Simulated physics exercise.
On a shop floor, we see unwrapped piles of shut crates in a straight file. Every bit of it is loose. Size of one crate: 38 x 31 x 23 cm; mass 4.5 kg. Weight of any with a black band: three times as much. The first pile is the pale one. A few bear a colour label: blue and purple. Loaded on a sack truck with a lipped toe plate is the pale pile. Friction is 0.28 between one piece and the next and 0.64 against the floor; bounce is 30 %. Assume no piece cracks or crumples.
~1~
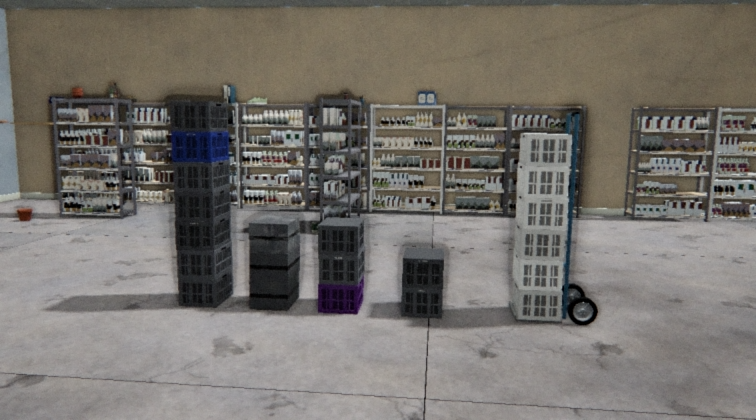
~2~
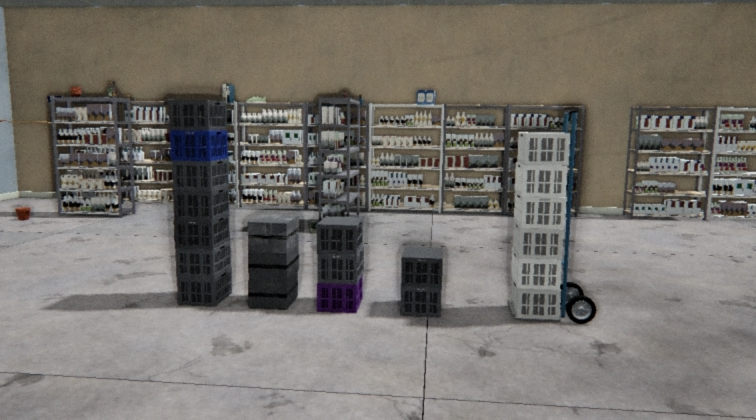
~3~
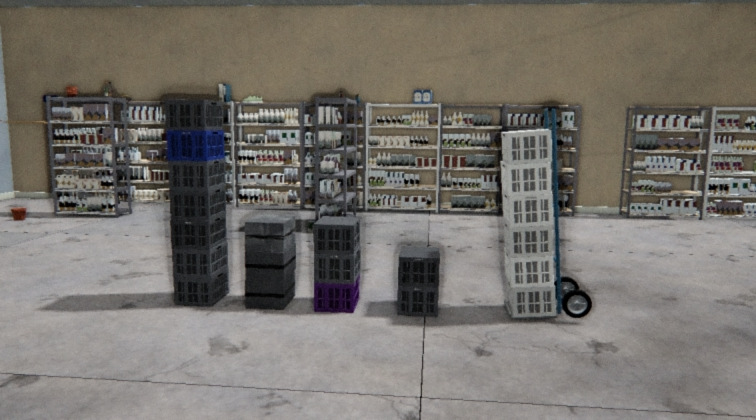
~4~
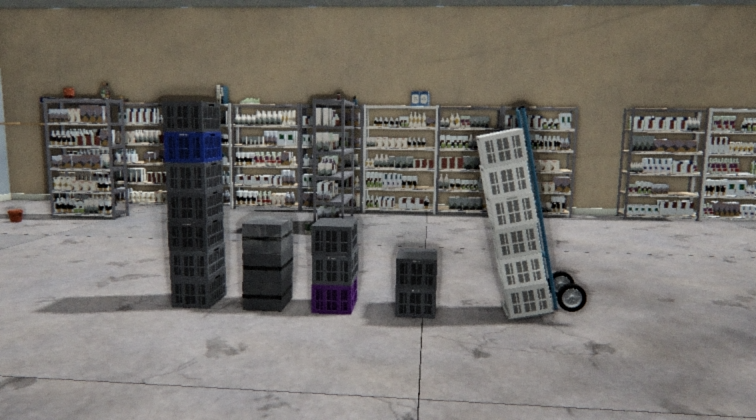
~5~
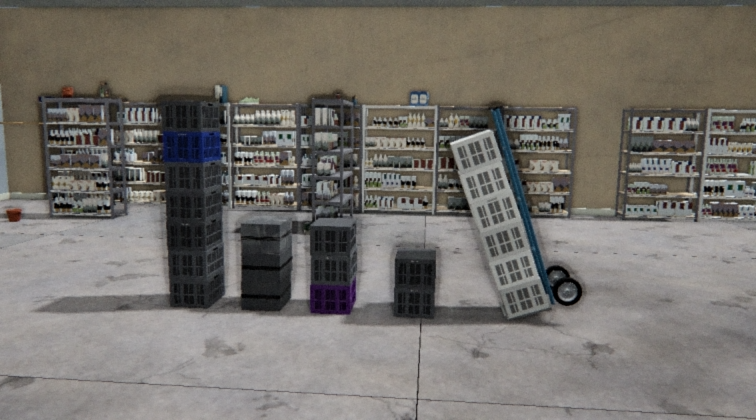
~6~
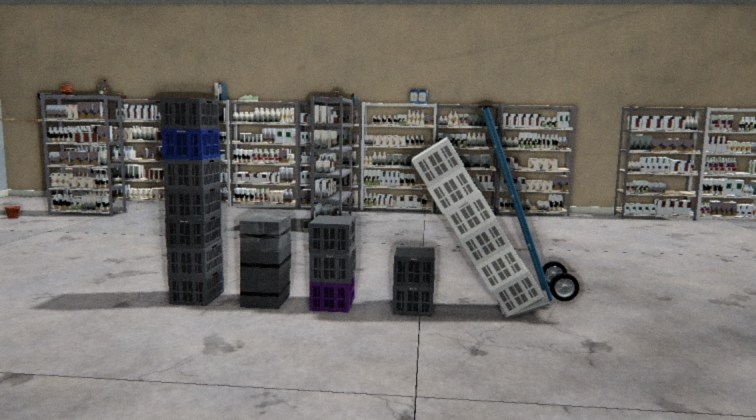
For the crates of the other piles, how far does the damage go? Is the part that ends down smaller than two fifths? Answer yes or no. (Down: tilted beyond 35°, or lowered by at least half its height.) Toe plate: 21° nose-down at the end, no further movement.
Yes, under two fifths are down.
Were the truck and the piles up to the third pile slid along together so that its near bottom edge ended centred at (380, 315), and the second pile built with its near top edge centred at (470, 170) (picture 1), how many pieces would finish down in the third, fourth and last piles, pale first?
Pile by pile that makes third 2, fourth 0, last 0.
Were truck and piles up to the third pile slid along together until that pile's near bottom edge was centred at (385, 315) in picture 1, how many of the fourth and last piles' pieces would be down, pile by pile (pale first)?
Then fourth pile 0 and last pile 0.
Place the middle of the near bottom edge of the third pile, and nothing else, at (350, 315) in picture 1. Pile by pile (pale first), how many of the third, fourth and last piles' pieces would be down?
Pile tally - third: 1, fourth: 0, last: 0.
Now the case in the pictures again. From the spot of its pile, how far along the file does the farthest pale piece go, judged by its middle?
150 cm.
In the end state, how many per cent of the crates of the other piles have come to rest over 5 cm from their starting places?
It works out to 20 percent.
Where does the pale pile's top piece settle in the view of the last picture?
(335, 221).
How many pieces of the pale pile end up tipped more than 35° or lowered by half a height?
Count: 6.
Then, 0.07 s past the last view, 6 of the pale pile down; none of the 15 other crates down.
Then, 0.37 s past the last view, 6 of the pale pile down; none of the 15 other crates down, 2 disturbed.
Then, 0.75 s past the last view, 6 of the pale pile down; 1 of the 15 other crates down.
In the end, 6 of the pale pile down; 2 of the 15 other crates down; purple crate unmoved; blue crate unmoved. That is 13 per cent. From the last view, middles, purple crate near (332, 290), blue crate near (192, 143).
